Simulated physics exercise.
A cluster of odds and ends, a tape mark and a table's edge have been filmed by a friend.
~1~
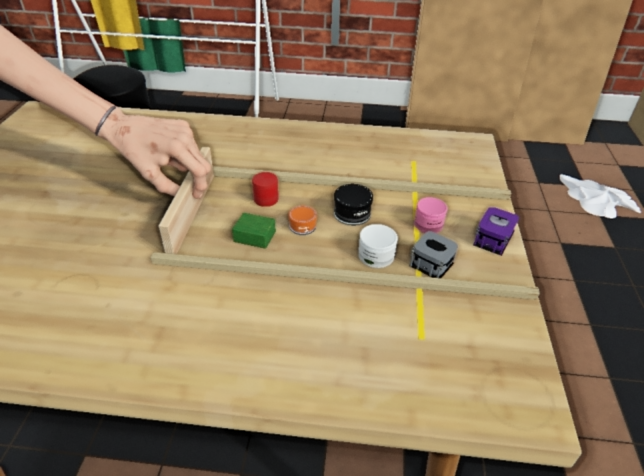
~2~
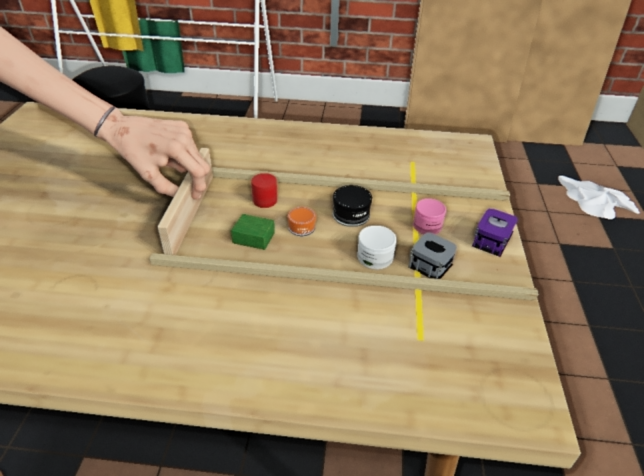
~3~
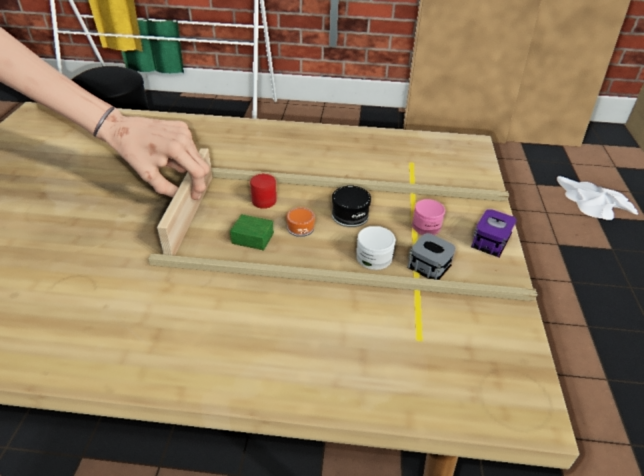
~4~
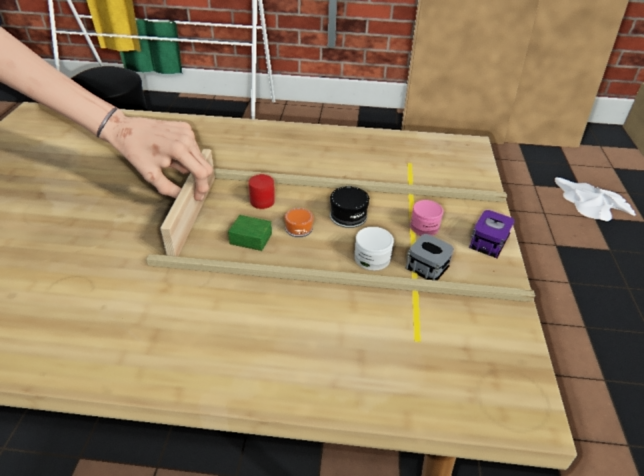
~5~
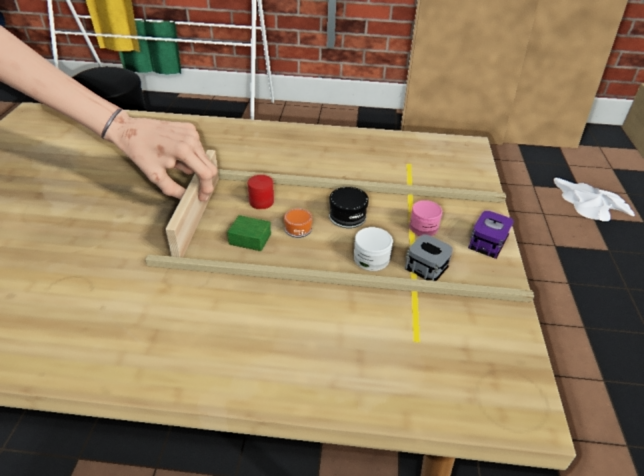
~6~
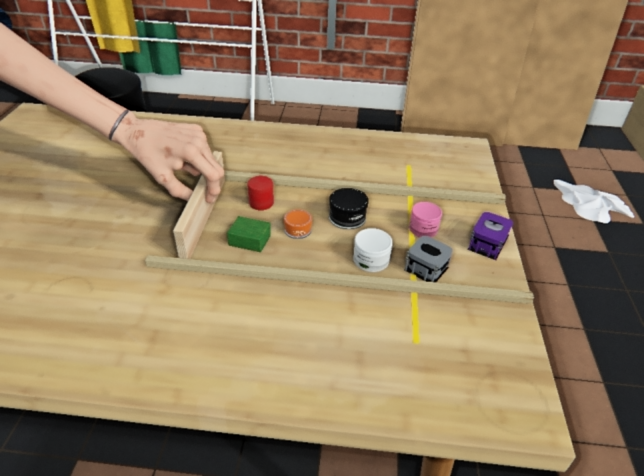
A hand held a small wooden board upright behind a cluster of little pots, blocks and cases on a table, then slid it slightly right toward them, while the objects stayed put around the yellow tape.
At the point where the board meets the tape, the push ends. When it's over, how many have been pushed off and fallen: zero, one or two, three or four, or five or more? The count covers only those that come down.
By the end, zero have fallen.
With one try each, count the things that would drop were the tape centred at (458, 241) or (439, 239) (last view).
Counts: 3, 2.
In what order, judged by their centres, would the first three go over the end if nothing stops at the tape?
It's the purple case, followed by the grey case, with the pink tub after.
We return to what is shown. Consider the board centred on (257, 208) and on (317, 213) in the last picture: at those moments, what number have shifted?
At that stage 3; at the next, 4.
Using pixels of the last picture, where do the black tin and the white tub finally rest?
Listed in order, first is (454, 218) and the other is (469, 264).
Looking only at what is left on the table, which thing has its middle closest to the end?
The foremost one is the purple case.
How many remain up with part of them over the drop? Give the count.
1 overhanging.
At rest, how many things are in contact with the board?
All in all, 3.
Soon after, none off yet; purple case at rest near (490, 235); grey case at rest near (429, 260); pink tub at rest near (425, 220).
Then, none off yet; purple case at rest near (490, 235); grey case moved about its own width near (475, 268); pink tub moved about its own width near (461, 225).
At rest, the number that fall off is zero.
